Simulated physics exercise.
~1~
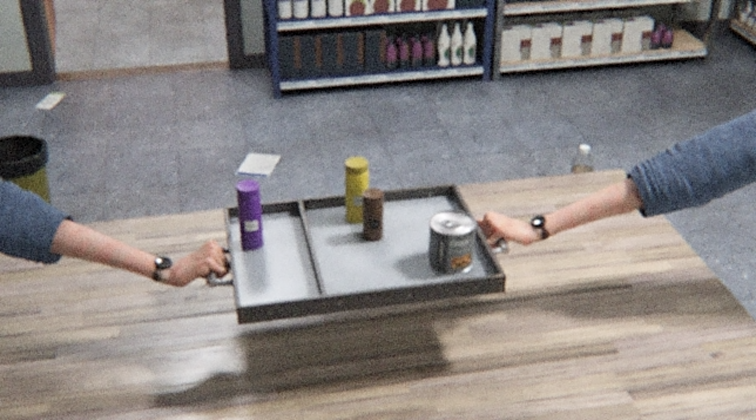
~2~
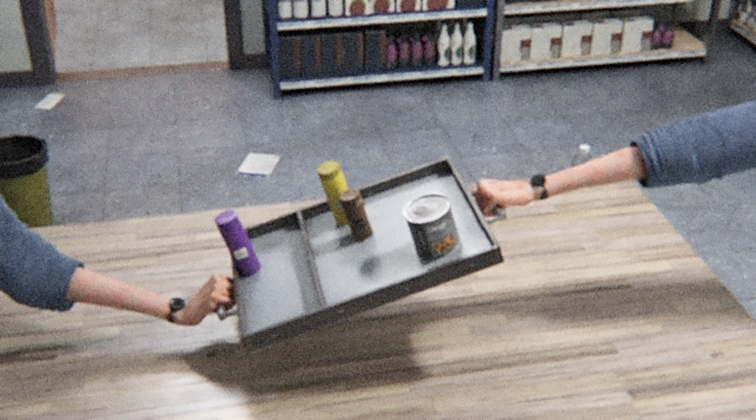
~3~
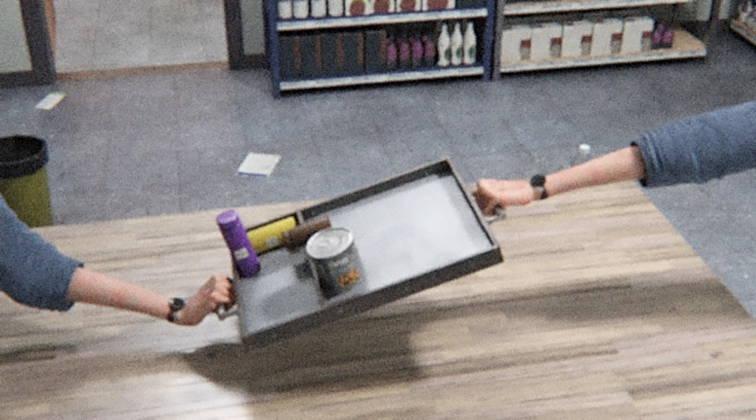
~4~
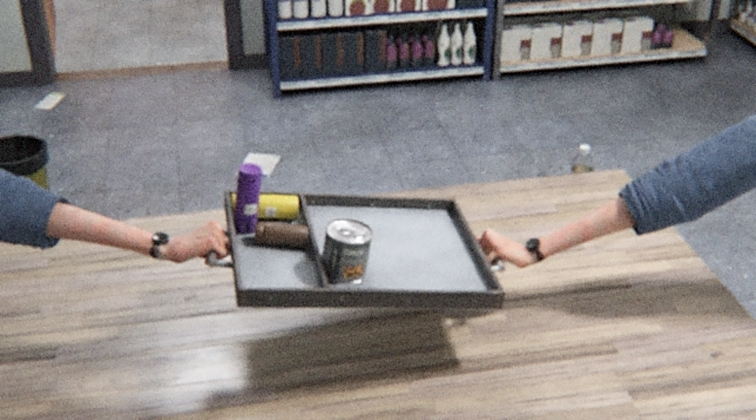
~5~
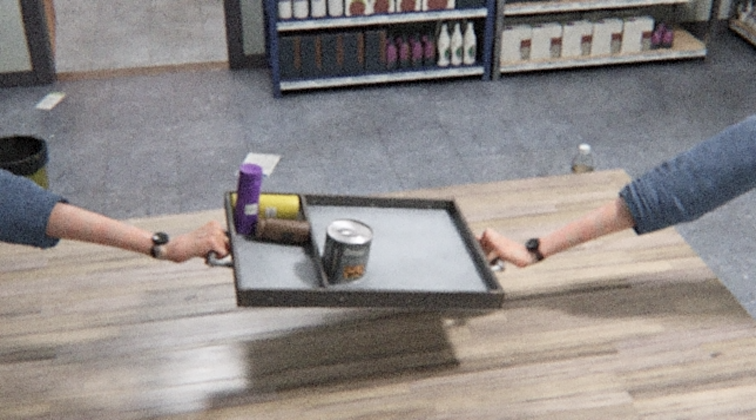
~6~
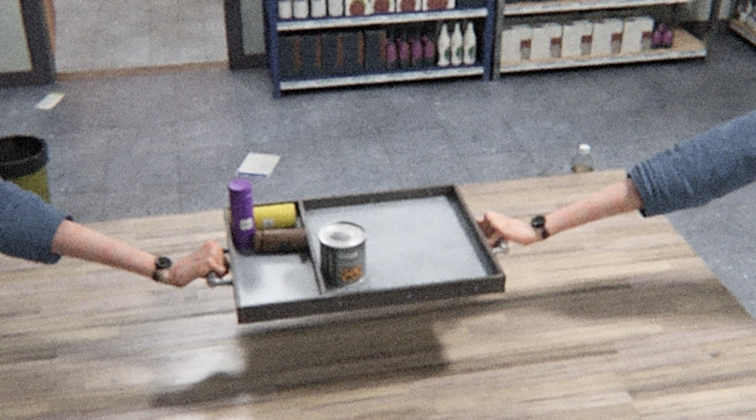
Two hands tilting a divided tray left and leveling it, the tin sliding left, yellow and brown shakers toppling, purple one standing.
